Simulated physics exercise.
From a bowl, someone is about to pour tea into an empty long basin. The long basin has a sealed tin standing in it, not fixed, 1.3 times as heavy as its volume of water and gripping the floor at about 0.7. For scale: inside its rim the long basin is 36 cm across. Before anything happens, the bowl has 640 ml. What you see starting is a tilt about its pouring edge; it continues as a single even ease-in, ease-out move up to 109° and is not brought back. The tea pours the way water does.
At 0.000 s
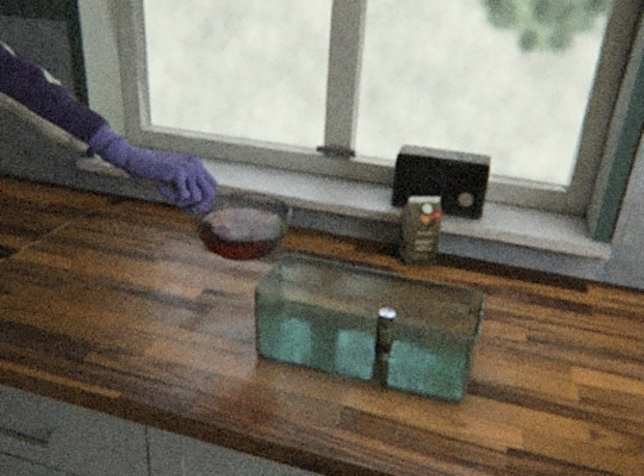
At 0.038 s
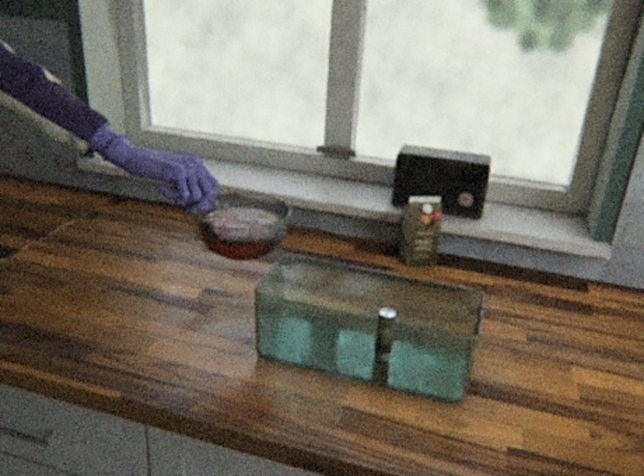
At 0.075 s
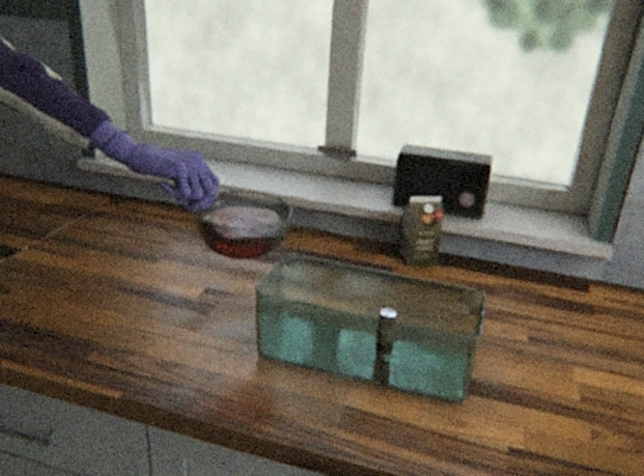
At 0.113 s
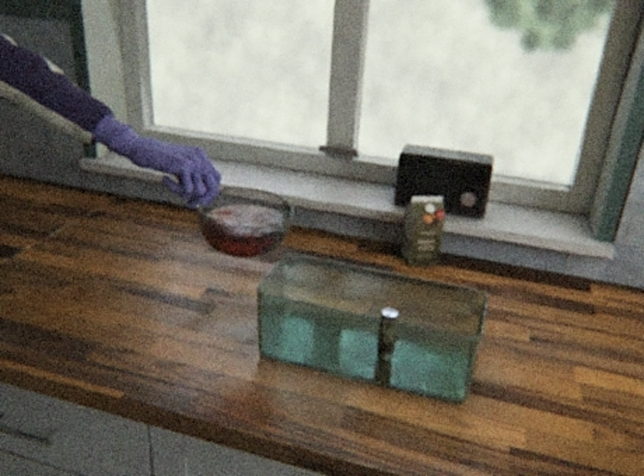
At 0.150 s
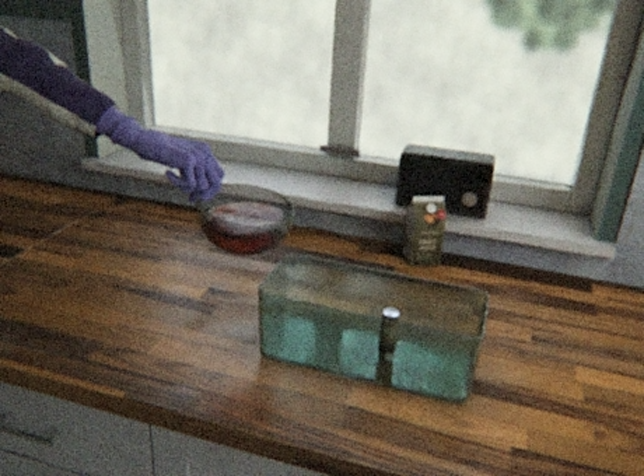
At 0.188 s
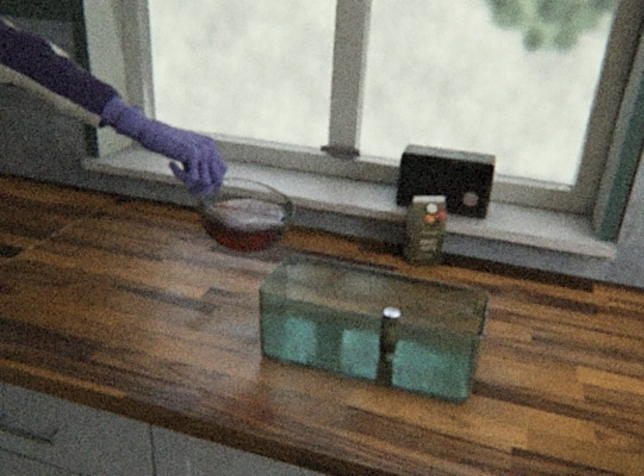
On a wooden counter by a window, a purple-gloved hand slightly tilts a bowl of reddish tea.
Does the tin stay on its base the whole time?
It ends up erect.
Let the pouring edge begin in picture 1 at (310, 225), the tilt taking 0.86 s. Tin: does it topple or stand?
Result: Tin tipped over.
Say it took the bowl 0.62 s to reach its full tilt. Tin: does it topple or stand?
In that case the tin overturns.
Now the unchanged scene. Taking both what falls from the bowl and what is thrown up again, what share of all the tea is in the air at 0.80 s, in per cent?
Estimated airborne part: Roughly 14 per cent.
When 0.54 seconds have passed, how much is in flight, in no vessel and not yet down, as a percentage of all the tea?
Around 40 in a hundred.
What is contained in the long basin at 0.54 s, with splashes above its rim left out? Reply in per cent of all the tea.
Fraction in basin: Approx. 4%.
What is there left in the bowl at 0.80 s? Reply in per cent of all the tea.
1 %.
After 0.54 s the tilt is 76° and 57 per cent is still to pour; the tin stands where it began.
After 0.80 s the tilt is 108° and 1 per cent is still to pour; the tin stands where it began.
After 1.07 s the tilt is 109° and 0 per cent is still to pour; the tin stands where it began.
After 1.36 s the tilt is 109° and 0 per cent is still to pour; the tin stands where it began.
In the end the tin stands where it began.
